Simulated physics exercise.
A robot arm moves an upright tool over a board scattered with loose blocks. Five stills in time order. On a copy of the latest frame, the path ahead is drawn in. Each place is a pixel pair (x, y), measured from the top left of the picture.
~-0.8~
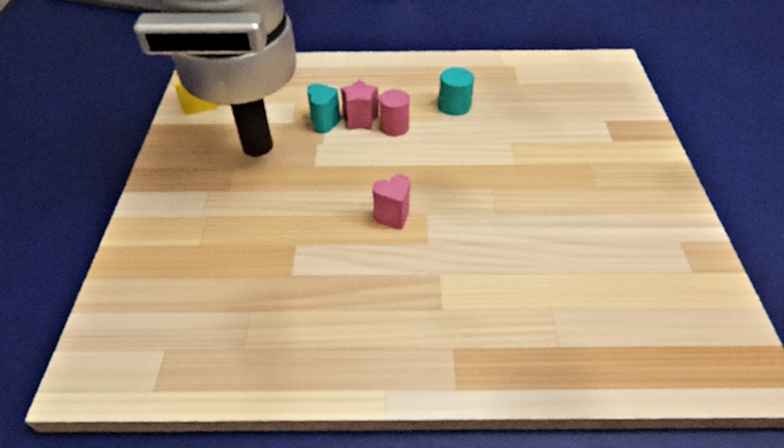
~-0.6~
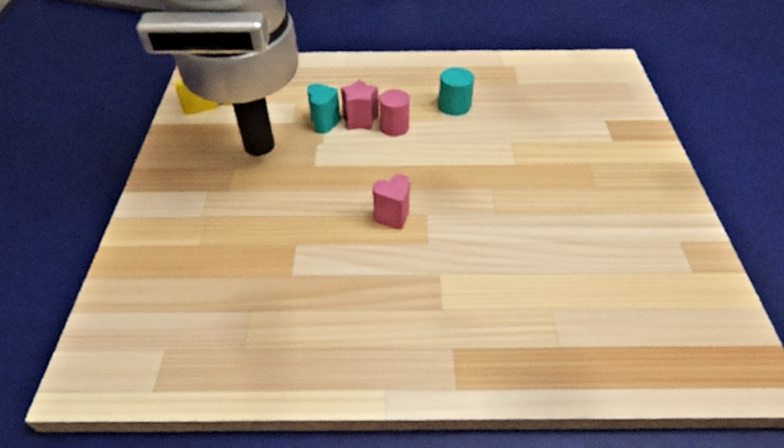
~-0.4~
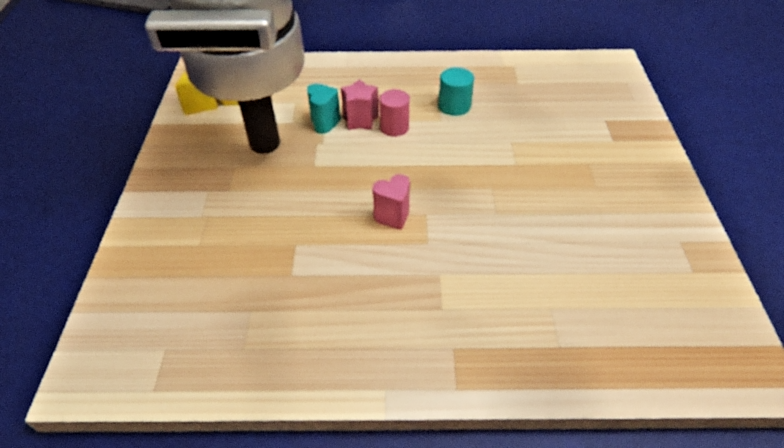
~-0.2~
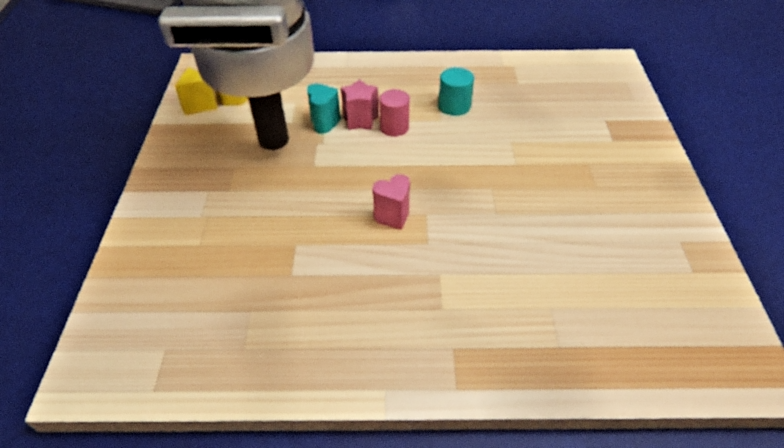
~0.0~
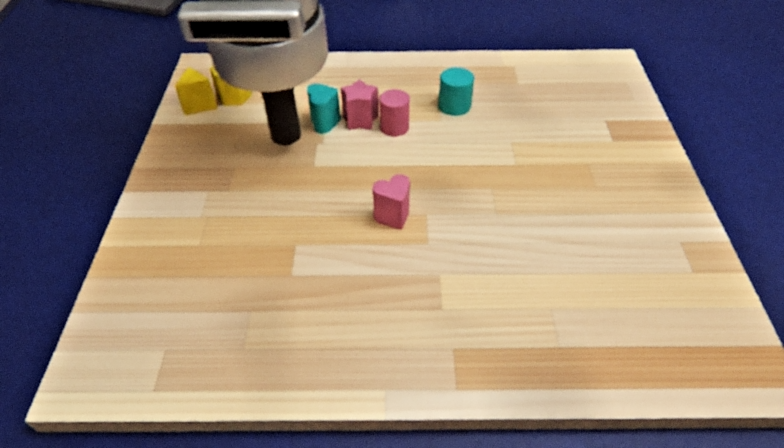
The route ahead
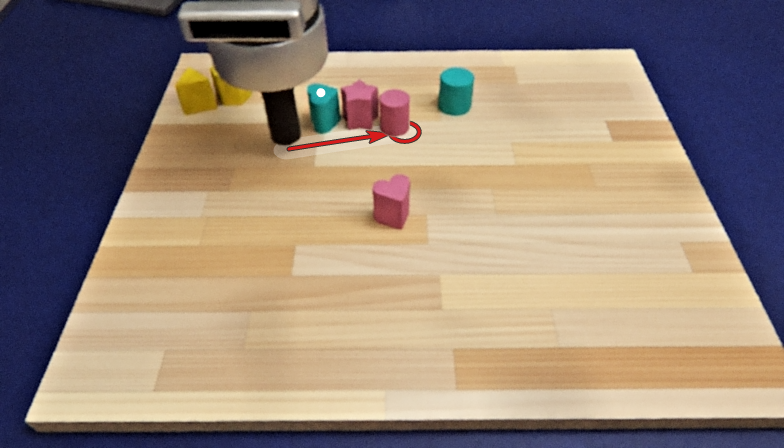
On a wooden board over a blue surface, a robot arm holding a dark upright tool moves slightly right and a little toward the back, uncovering more of the yellow blocks, while the turquoise and pink blocks stay still.
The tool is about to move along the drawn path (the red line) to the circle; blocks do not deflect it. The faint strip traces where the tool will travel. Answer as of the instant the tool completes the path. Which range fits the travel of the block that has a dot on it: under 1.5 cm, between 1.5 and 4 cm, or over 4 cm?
By the end of the path, it will have gone short of 1.5 cm.
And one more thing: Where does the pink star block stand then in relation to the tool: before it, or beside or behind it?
Slid off.
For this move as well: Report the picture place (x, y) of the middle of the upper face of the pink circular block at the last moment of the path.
Close to (424, 88).
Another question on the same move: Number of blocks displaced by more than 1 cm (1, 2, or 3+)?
Answer: 1.
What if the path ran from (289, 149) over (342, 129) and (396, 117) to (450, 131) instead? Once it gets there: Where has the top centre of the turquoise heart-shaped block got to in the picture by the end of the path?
The answer is (340, 81).
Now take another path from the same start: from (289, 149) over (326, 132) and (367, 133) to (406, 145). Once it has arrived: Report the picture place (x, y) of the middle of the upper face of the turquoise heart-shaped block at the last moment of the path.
It should be at (334, 83) by then.
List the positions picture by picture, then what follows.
In the first picture, tool's lower end at (258, 147); turquoise heart-shaped block at (321, 93); pink star block at (359, 90); pink circular block at (395, 97).
In the second picture, tool at (260, 146); blocks still.
In the third picture, tool at (265, 144); blocks still.
In the fourth picture, tool at (274, 141); blocks still.
In the fifth picture, tool at (286, 136); turquoise heart-shaped block at (321, 93); pink star block at (359, 90); pink circular block at (395, 97).
Drawn move, in a line from (289, 149) to (405, 132); the dot is on the turquoise heart-shaped block.
What follows on the original path. One third of the way, tool at (327, 130); nothing pushed yet.
Two thirds of the way, tool at (366, 124); nothing pushed yet.
At the end, tool at (405, 119); turquoise heart-shaped block still; pink star block at (363, 89), turned 20° anticlockwise; pink circular block at (424, 88).
